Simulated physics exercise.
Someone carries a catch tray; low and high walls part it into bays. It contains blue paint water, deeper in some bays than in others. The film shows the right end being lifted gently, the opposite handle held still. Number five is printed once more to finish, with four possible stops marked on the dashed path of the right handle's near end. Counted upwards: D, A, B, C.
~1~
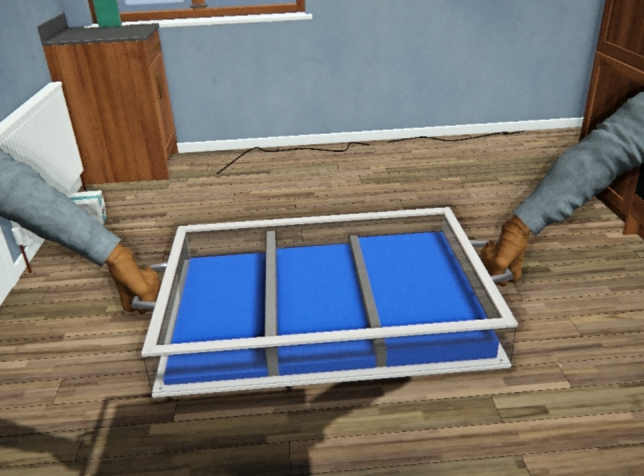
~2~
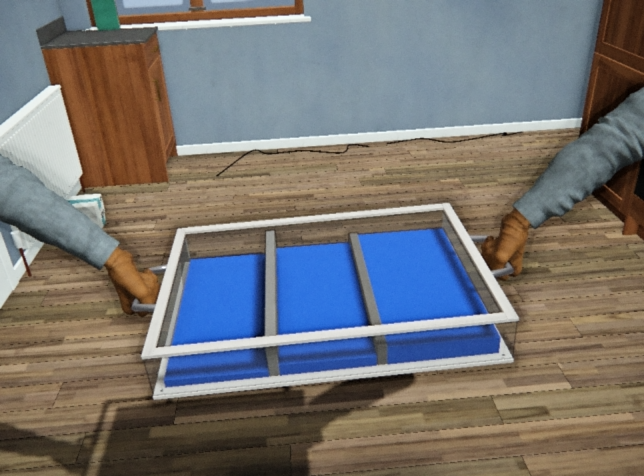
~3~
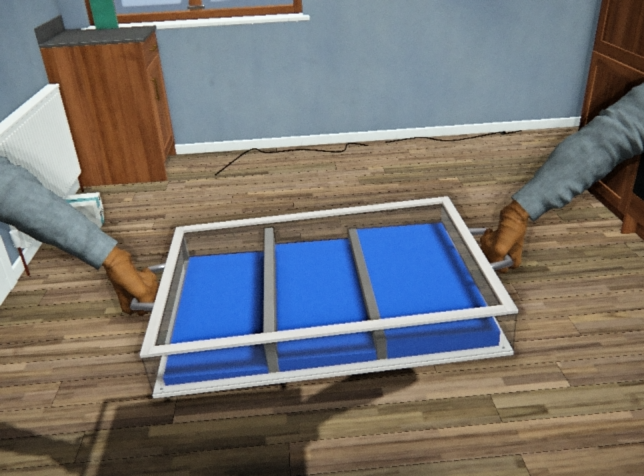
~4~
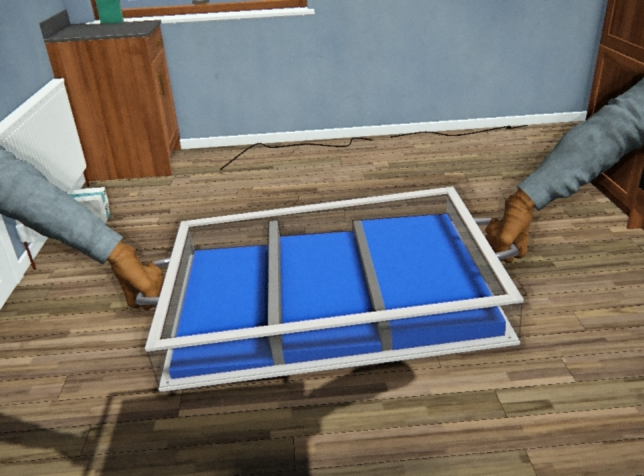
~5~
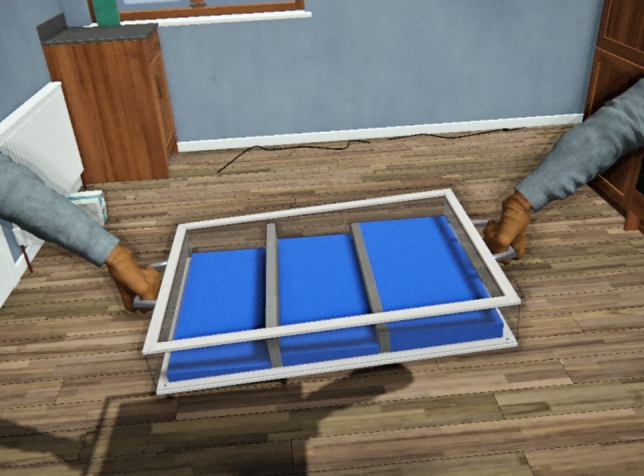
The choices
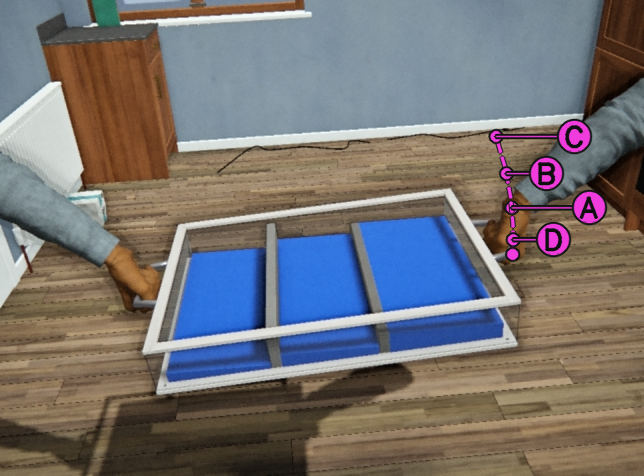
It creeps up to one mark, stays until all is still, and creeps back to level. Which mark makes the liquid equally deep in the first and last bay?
I would pick stop B.
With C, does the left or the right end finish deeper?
The left one.
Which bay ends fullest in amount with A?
That is the middle bay.
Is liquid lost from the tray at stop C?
No.
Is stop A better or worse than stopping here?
Better.
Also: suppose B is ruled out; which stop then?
Stop A.
In magenta, A at (511, 207); B at (506, 173); C at (496, 136); D at (513, 239).
If A is chosen, the right end bay stands a little deeper than the other; nothing spills.
If B is chosen, the two end bays stand about equally deep; nothing spills.
If C is chosen, the left end bay stands much deeper than the other; nothing spills.
If D is chosen, the right end bay stands much deeper than the other; nothing spills.
